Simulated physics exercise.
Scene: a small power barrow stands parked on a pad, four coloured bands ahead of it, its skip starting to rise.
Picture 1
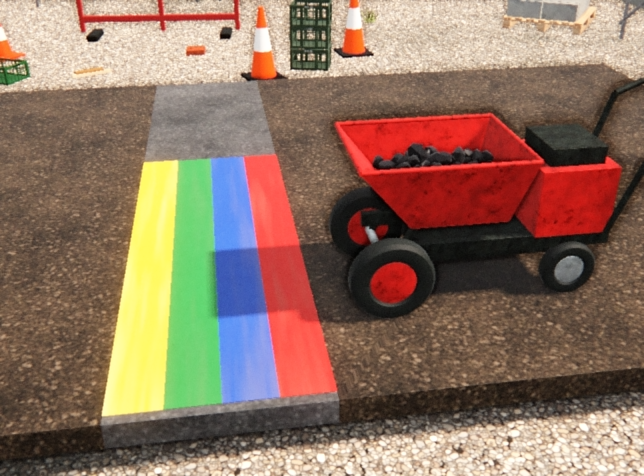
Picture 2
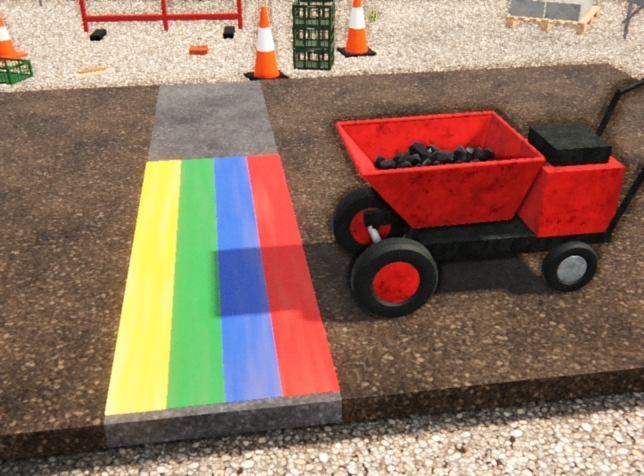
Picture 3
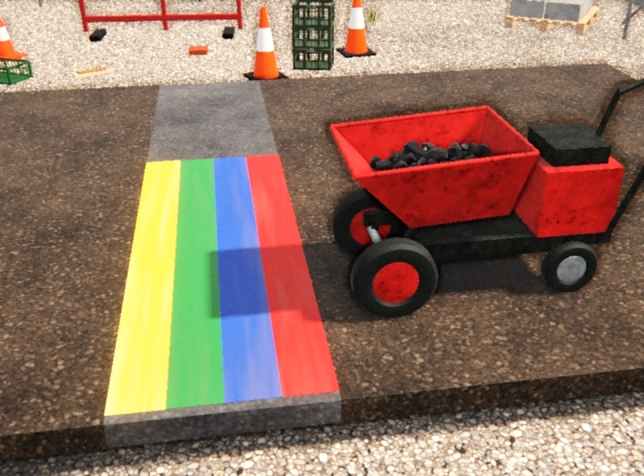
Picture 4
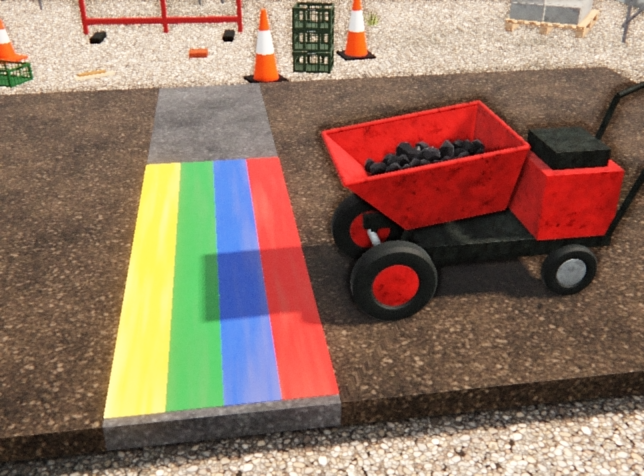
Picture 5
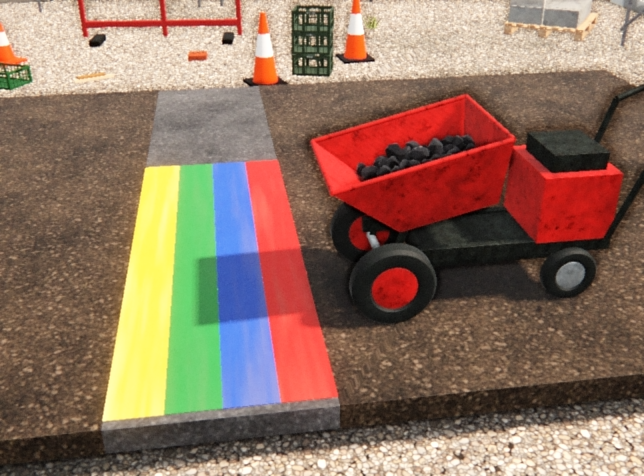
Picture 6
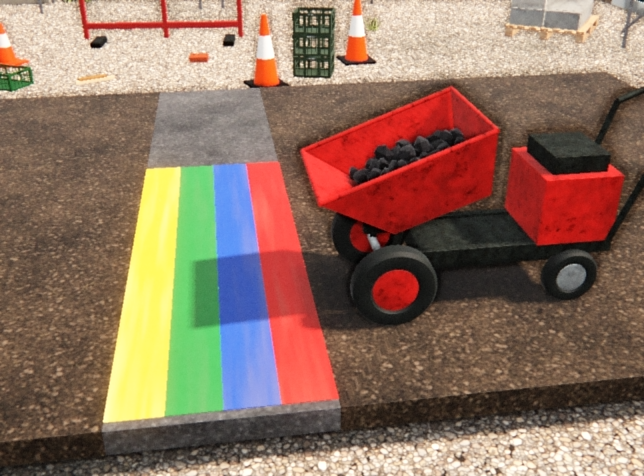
The red skip of a small barrow tilts forward to the left, carrying black lumps.
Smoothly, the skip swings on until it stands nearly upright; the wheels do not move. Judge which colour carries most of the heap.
The colour carrying most is blue.
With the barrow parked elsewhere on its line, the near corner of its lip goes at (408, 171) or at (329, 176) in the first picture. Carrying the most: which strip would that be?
Well, from the first place it would be the red one, and from the second the strip in green.
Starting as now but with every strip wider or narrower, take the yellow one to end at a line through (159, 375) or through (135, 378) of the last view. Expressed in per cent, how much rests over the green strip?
I'd say some 40 % for the first and some 30 % for the second.
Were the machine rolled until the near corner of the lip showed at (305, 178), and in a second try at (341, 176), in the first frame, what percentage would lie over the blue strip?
About 10 per cent for the first spot and about 40 per cent for the second.
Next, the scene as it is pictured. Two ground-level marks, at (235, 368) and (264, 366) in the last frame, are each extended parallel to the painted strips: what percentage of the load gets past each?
Close to 40 % and 70 %, in that order.
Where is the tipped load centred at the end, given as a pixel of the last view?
The centre settles at about (234, 298).
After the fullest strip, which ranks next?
Next in line comes the strip in green.
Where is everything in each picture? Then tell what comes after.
In the first frame, lip of the skip at (362, 174), level; top of the load at (440, 169), lumps of coal; red strip at (300, 350); blue strip at (247, 356); green strip at (193, 361); yellow strip at (138, 366).
In the second frame, lip of the skip at (362, 175), tipped barely; top of the load at (442, 168).
In the third frame, lip of the skip at (356, 177), tipped barely; top of the load at (437, 166).
In the fourth frame, lip of the skip at (346, 184), tipped a little; top of the load at (446, 165).
In the fifth frame, lip of the skip at (333, 194), tipped a little; top of the load at (441, 161).
In the sixth frame, lip of the skip at (321, 204), tipped clearly; top of the load at (448, 161); red strip at (302, 357); blue strip at (248, 362); green strip at (194, 368); yellow strip at (139, 373).
Soon, skip tipped steeply; all in the skip.
A while on, skip tipped right over; most in the skip; a small part over the blue strip; a stray few over the green strip; a stray few over the yellow strip.
Towards the end, skip tipped right over; a small part in the skip; a stray few over the red strip; about half over the blue strip; about a quarter over the green strip; a small part over the yellow strip; a stray few off the paint.
Finally, skip tipped right over; a small part in the skip; a small part over the red strip; about half over the blue strip; about a quarter over the green strip; a small part over the yellow strip; a stray few off the paint.
